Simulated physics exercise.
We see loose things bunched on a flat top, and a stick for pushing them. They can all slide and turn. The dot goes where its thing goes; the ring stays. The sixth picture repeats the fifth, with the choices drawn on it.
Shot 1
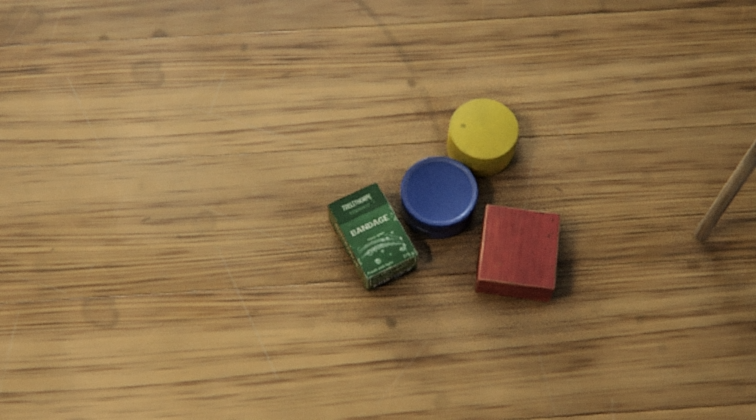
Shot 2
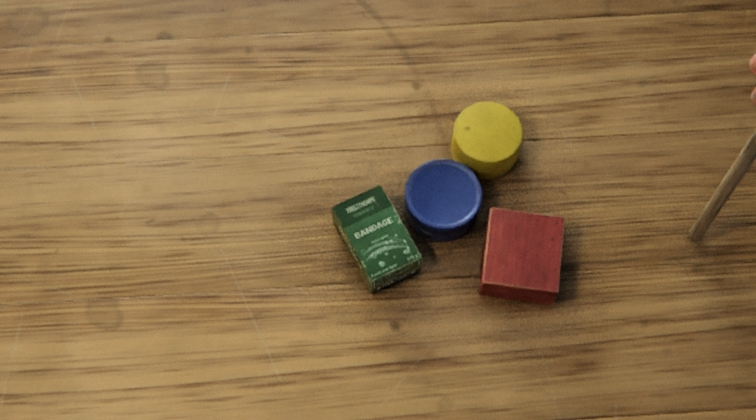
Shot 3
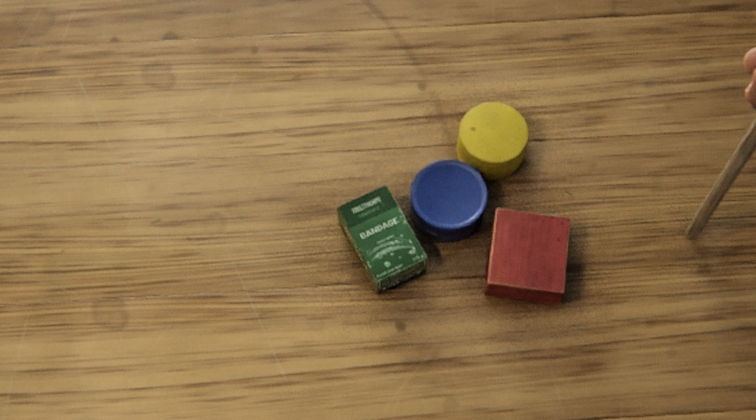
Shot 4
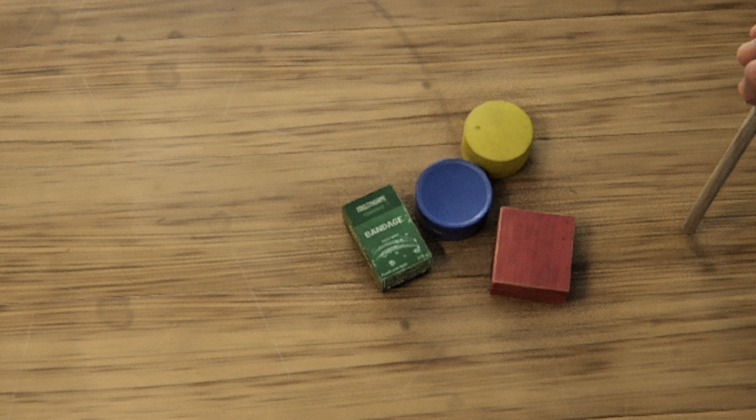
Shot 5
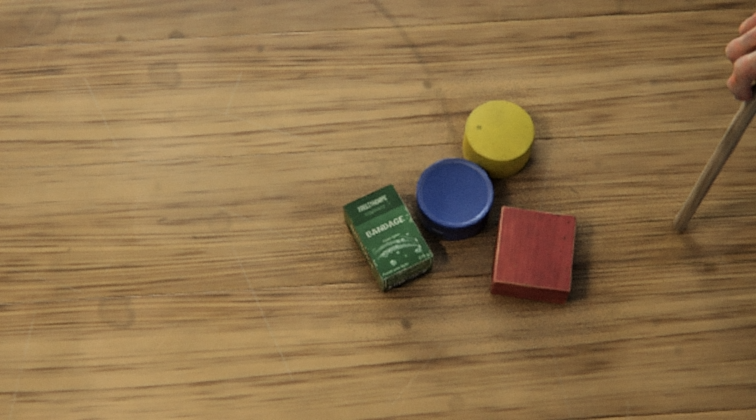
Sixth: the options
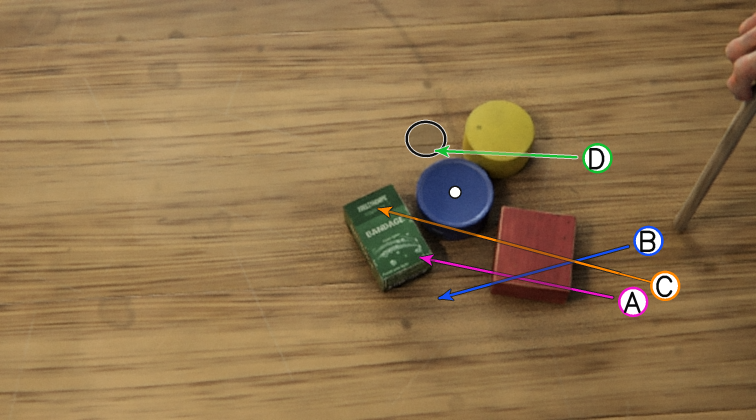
On a wooden tabletop, a hand at right edges a stick left near four motionless objects.
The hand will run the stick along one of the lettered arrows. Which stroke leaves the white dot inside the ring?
A.
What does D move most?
It is the yellow tin.
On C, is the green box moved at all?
On that stroke, yes.
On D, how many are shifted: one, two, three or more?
One.
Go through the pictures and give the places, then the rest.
The first frame shows blue tub (439, 198); green box (372, 236); red block (518, 253).
The second frame shows red block (522, 256); yellow tin (487, 141).
The third frame shows blue tub (449, 201); green box (382, 239).
The fourth frame shows red block (533, 255); yellow tin (497, 140).
The fifth frame shows blue tub (454, 200); green box (388, 237); red block (534, 255).
On the marked copy, A from (613, 298) to (420, 258); B from (628, 246) to (439, 298); C from (620, 274) to (378, 209); D from (577, 157) to (436, 151); the ring at (426, 139); the white dot at (455, 192).
Taking A. A third of the way, foot of the stick (542, 284); blue tub (448, 196); red block (511, 242).
Two thirds of the way, foot of the stick (471, 269); blue tub (424, 160); red block (477, 219).
When it is over, foot of the stick (420, 258); blue tub (422, 146); red block (470, 213); the dot on the blue tub is in the ring.
As for the rest, B leaves the dotted thing at (420, 180); C leaves the dotted thing at (385, 162); D leaves the dotted thing at (454, 200).
